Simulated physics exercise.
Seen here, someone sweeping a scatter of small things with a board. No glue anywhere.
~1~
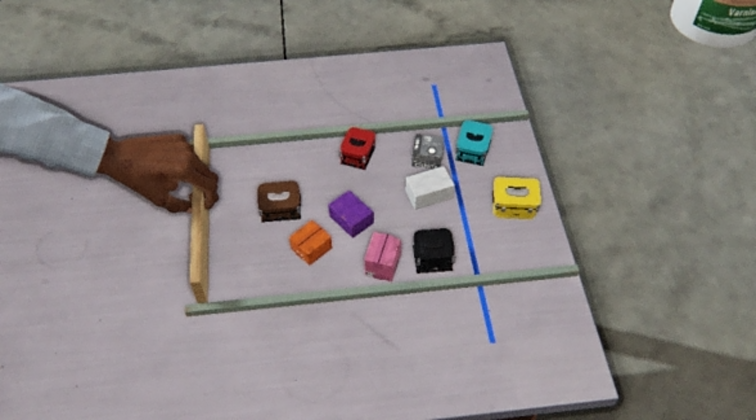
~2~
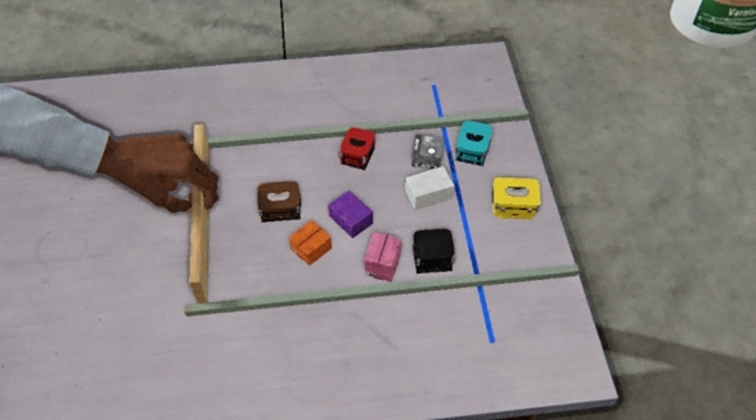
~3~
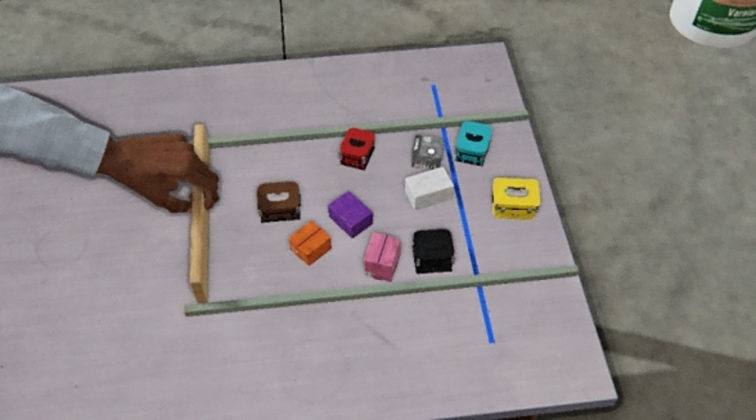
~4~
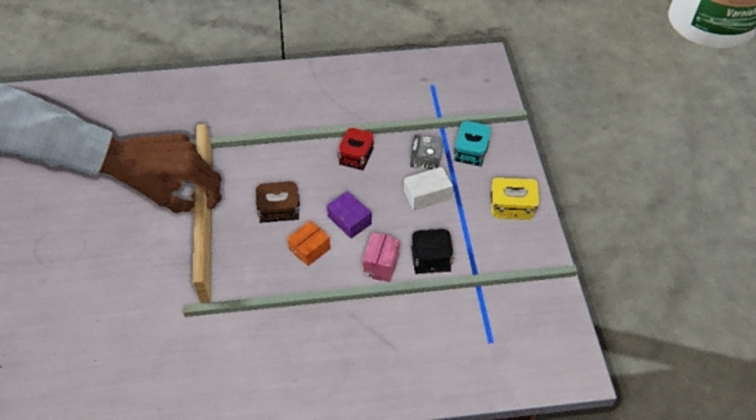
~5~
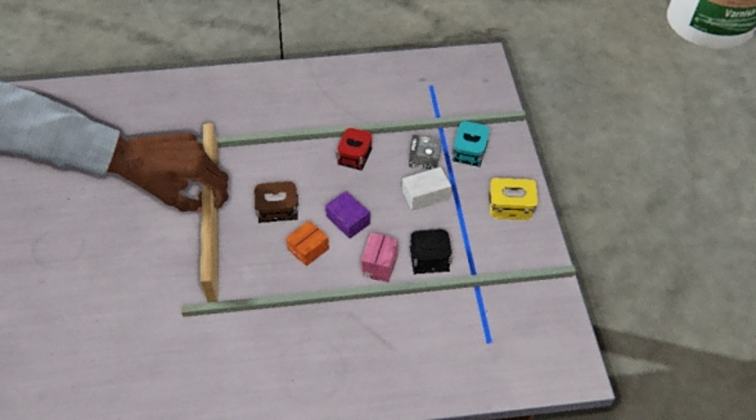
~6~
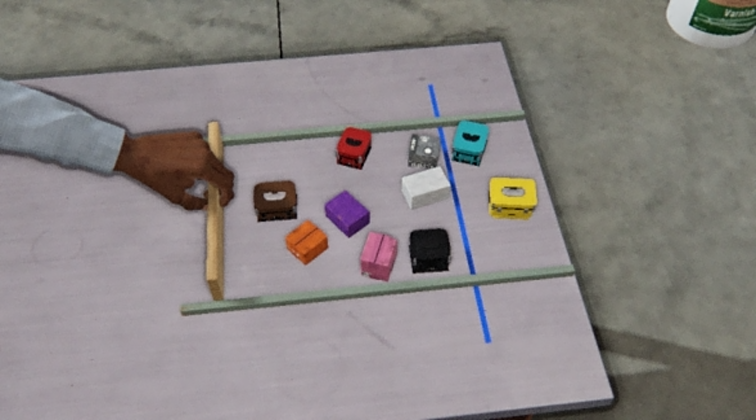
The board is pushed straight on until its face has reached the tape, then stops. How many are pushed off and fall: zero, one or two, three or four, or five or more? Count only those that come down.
Here the number that fall off is zero.
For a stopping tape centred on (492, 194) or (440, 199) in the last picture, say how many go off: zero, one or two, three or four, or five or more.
The falls would be three to four; none at all.
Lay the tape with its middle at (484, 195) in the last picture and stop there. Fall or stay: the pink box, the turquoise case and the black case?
The pink box stays on, the turquoise case tumbles off, the black case holds on.
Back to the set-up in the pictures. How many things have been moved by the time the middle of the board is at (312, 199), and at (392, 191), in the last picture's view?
By then 3, and 8.
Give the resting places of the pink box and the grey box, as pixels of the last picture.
Near (489, 258) and (488, 147).
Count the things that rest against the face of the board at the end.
That makes 4.
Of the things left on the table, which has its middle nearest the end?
It is the yellow case.
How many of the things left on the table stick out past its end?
It comes to 1.
Early on, none off yet; yellow case at rest near (512, 199); turquoise case at rest near (470, 144); grey box at rest near (424, 152).
A while later, none off yet; yellow case at rest near (512, 199); turquoise case travelled a little near (480, 143); grey box travelled about its own width near (451, 151).
Finally, the number that fall off is zero.
